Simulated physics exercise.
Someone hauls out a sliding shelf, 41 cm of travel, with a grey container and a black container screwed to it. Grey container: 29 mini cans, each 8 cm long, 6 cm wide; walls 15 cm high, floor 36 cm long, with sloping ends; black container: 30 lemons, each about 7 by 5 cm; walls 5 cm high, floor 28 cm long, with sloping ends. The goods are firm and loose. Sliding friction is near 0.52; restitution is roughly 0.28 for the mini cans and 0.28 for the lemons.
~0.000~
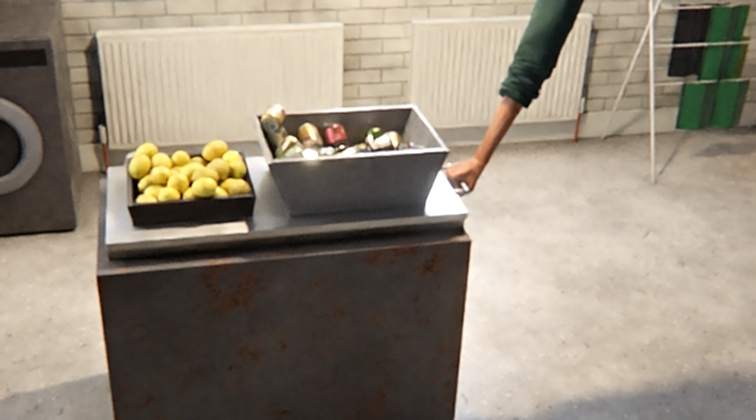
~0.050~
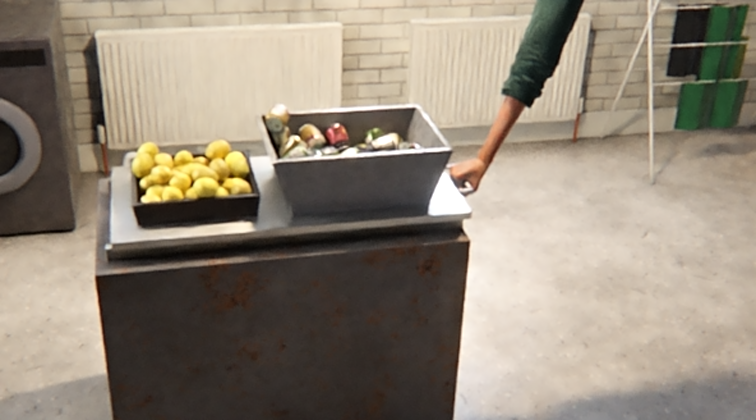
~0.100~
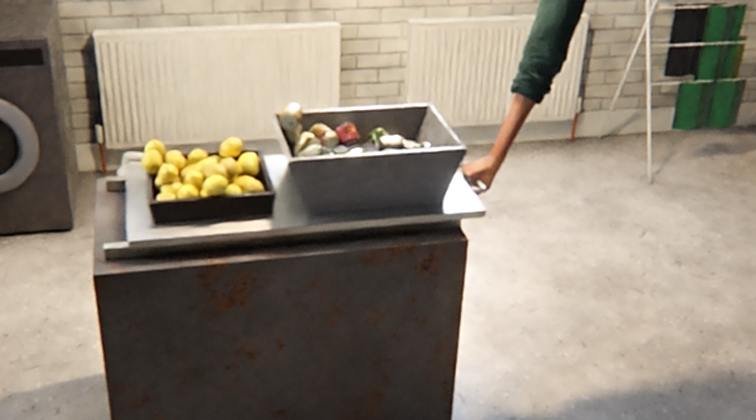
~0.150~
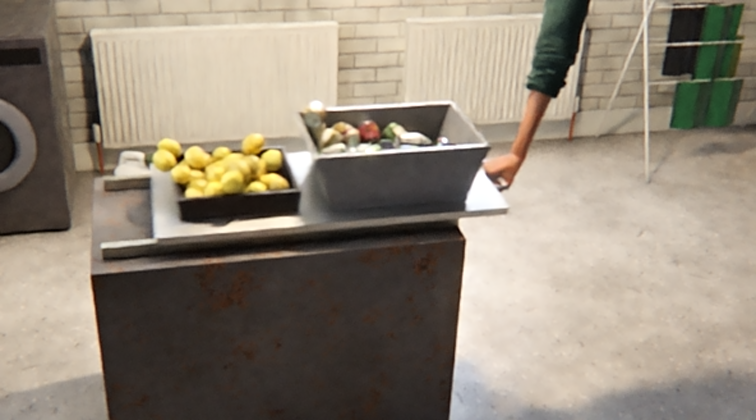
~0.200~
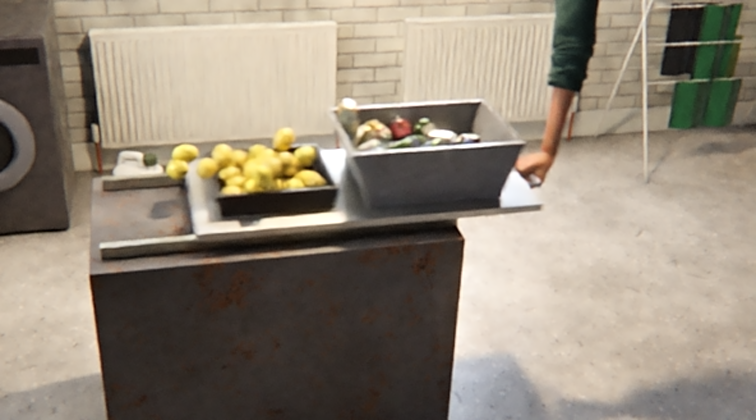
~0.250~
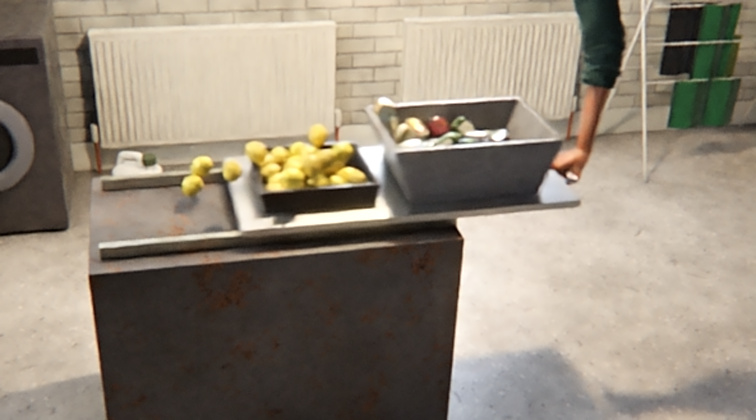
A hand pulling a sliding shelf to the right, carrying a grey container of small cans, as lemons spill leftward from a black container.
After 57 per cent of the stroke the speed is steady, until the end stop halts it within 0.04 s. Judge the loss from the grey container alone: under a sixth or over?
It sheds under a sixth of them.
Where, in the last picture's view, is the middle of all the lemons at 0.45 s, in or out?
At about (346, 167).
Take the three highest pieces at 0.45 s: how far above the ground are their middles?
Some 100 cm up.
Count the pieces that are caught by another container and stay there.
Some 2 pieces.
After 0.25 s, the runners reach their end.
After 0.33 s, grey container 29 in, 0 out and black container 24 in, 6 out.
After 0.45 s, grey container 29 in, 0 out and black container 25 in, 5 out.
After 0.67 s, grey container 27 in, 2 out and black container 23 in, 7 out.
When it is over (at 1.10 s), grey container 27 in, 2 out and black container 22 in, 8 out. Asked share, 2 of 29, 7 per cent.
